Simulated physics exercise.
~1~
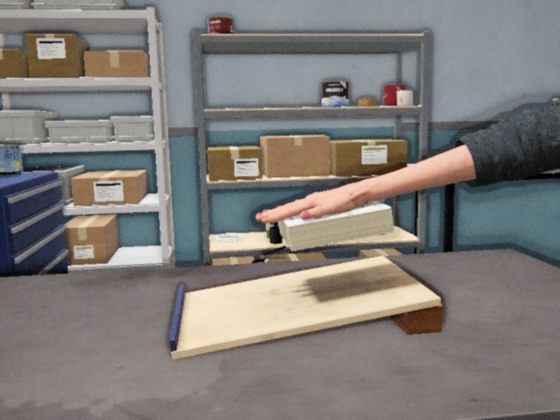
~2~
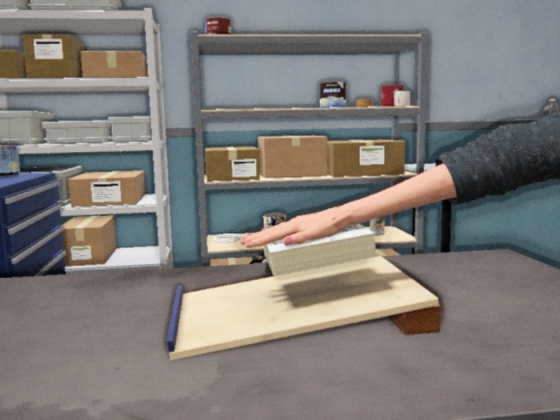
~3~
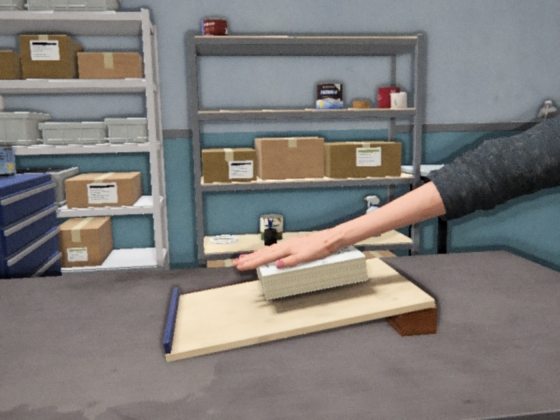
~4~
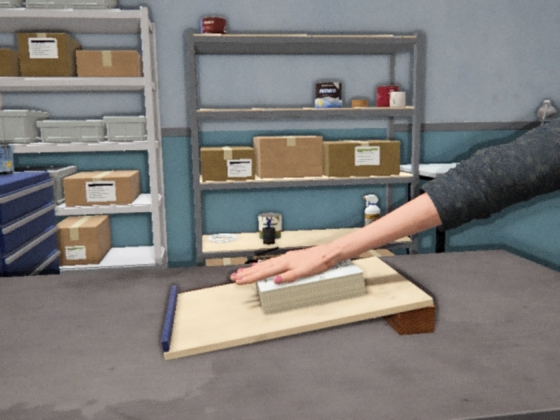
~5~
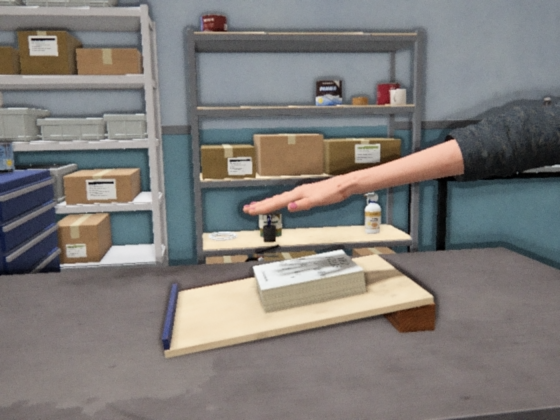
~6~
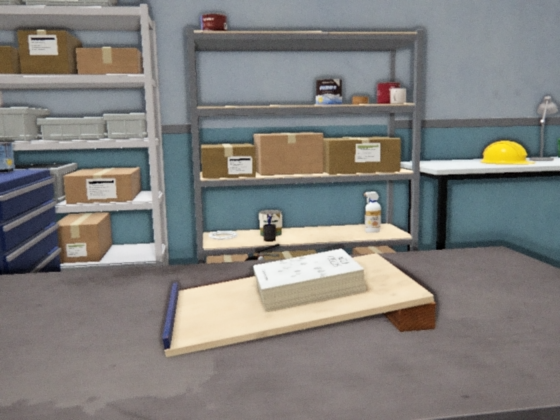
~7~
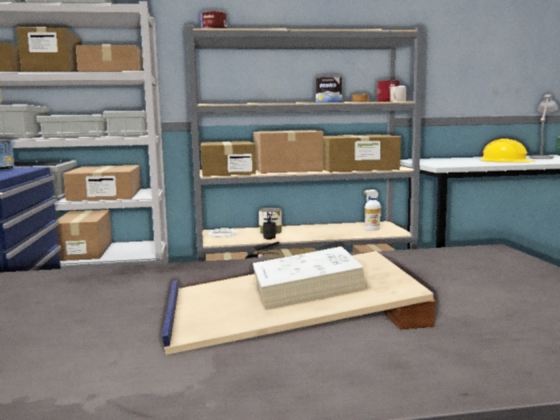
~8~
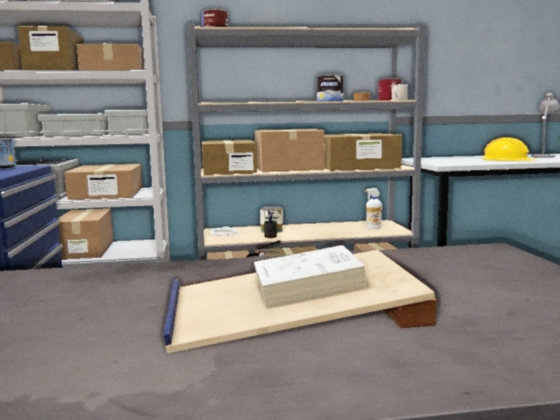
In a workshop or storeroom, a slightly swaying view looks across a dark grey table toward metal shelves of cardboard boxes against a grey and teal wall. On the table, a pale wooden board slopes gently down to the left, its right end propped on a reddish-brown block and a blue strip along its left edge. An arm in a dark grey sleeve reaches in from the right, lowering a thick white book onto the board. The hand lets go, lifts and draws back out of view to the right. The book stays where it was placed, resting still on the slope.
